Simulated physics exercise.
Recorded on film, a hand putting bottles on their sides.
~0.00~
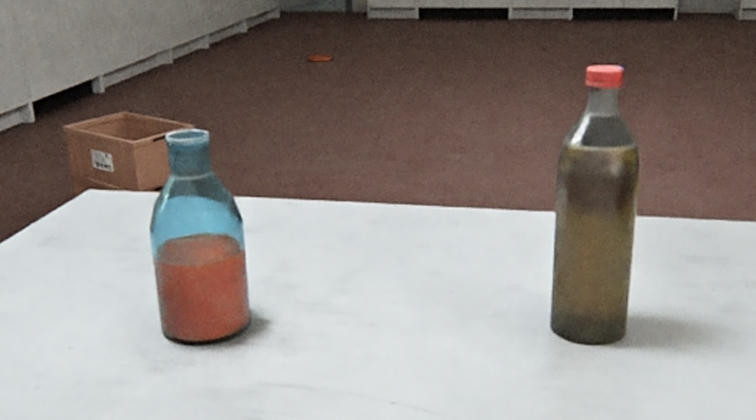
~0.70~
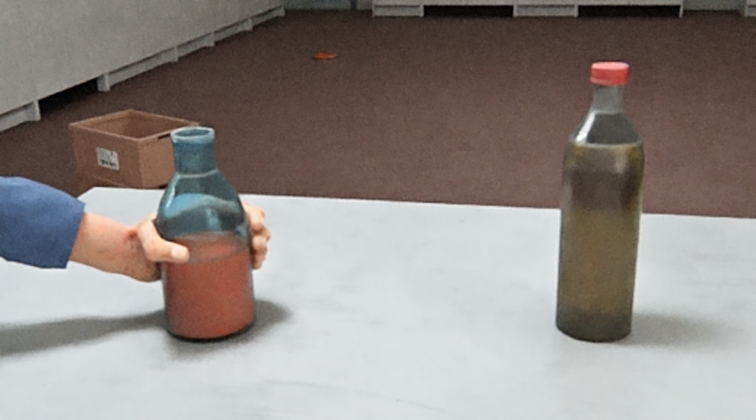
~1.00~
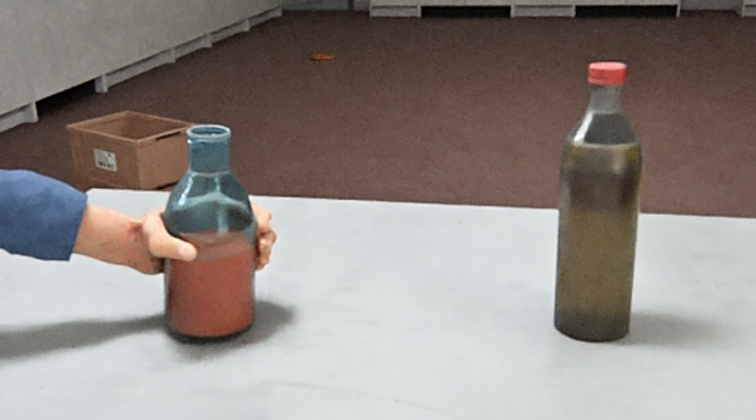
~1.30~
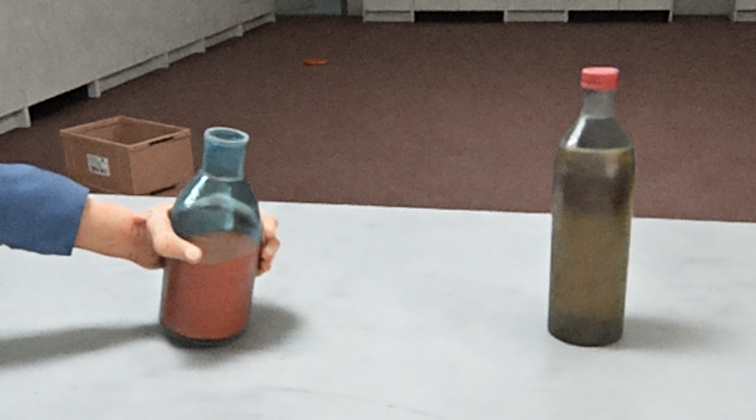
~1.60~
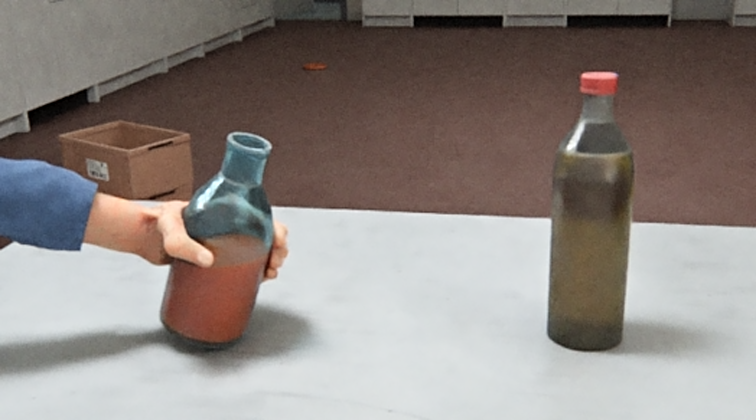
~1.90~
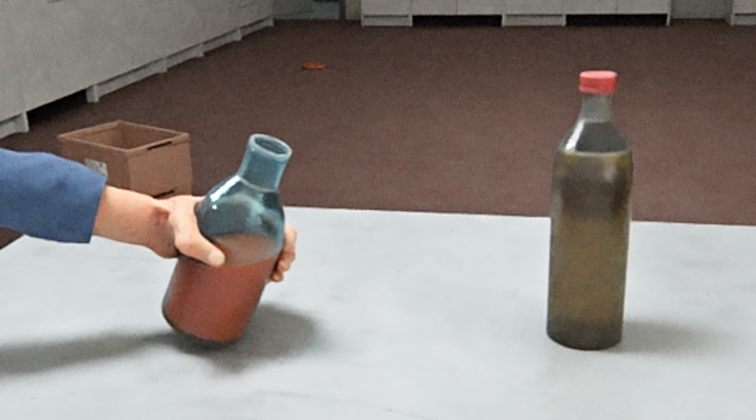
A hand in a blue sleeve took hold of the open bottle of reddish liquid on the left and slowly leaned it to the right, while the red-capped bottle stood upright across the table.
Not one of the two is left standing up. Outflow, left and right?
Outflow - left: Some, right: None.
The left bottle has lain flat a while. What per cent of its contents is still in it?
Roughly 45 in a hundred is kept.
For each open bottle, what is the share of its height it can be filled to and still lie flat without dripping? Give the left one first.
The first comes to close to 18 in a hundred, the second to 26.
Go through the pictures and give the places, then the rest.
In the first frame, both stand upright; left bottle (198, 230) about a third full, open; right bottle (596, 204) about three quarters full, capped.
In the second frame, a hand takes the left bottle; left bottle about a third full, surface at (205, 247); right bottle about three quarters full, surface at (606, 138).
In the third frame, the left bottle leans; left bottle (209, 226) about a third full; right bottle (599, 201) about three quarters full.
In the fourth frame, the left bottle leans; left bottle about a third full, surface at (214, 247); right bottle about three quarters full, surface at (597, 142).
In the fifth frame, the left bottle leans; left bottle (227, 233) about a third full; right bottle (592, 210) about three quarters full.
In the sixth frame, the left bottle leans; left bottle (237, 232) tipped 25°, open; right bottle about three quarters full, surface at (595, 146), capped.
By 2.6 s, the left bottle is nearly down; left bottle, dry at the neck.
By 3.6 s, the left bottle lies flat; left bottle, some has come out.
By 6.5 s, both lie flat; left bottle, some has come out; right bottle, dry at the neck.
